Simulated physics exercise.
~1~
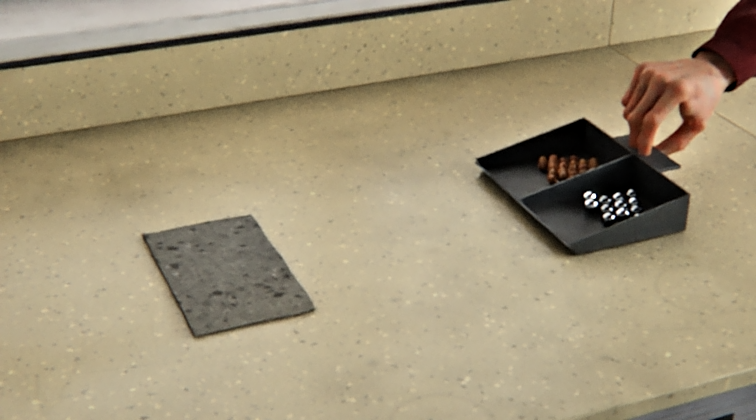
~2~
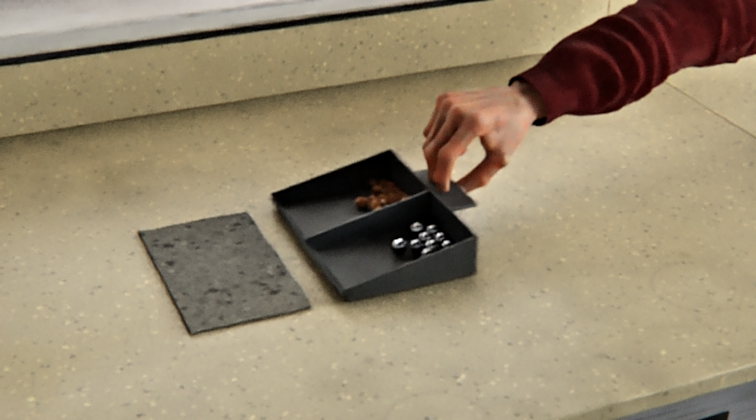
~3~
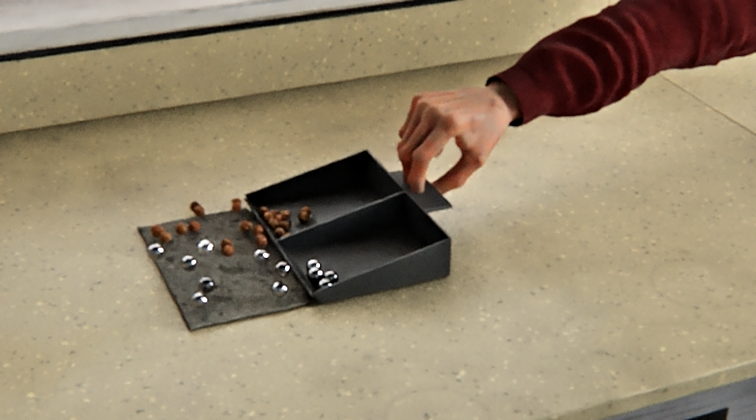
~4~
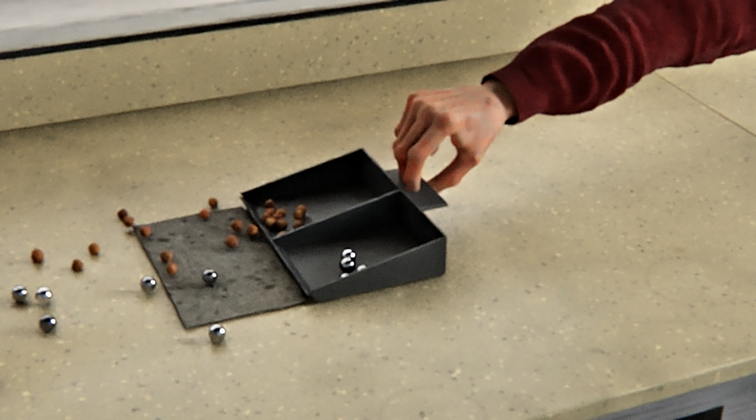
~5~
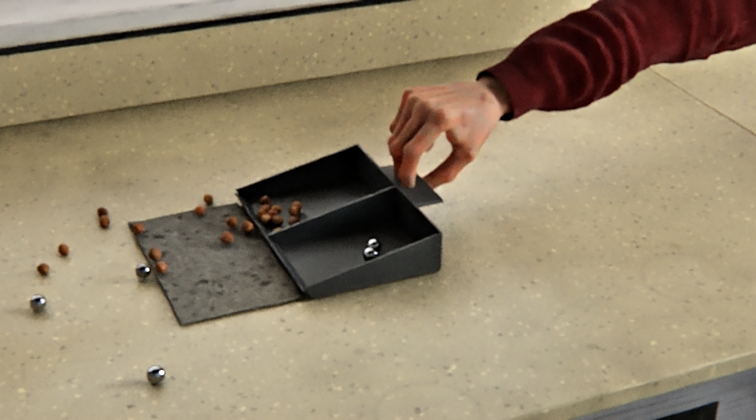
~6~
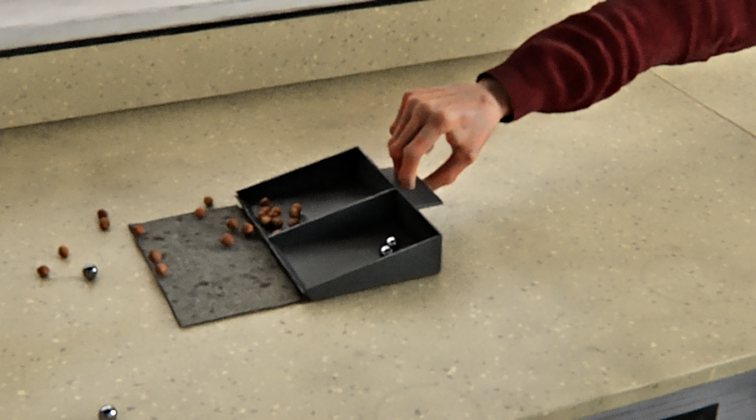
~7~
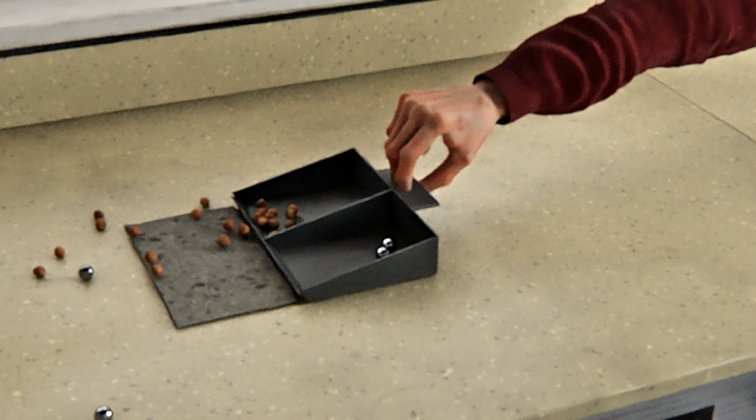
A hand slides a black tray left to a slab, and balls and brown pieces spill out.
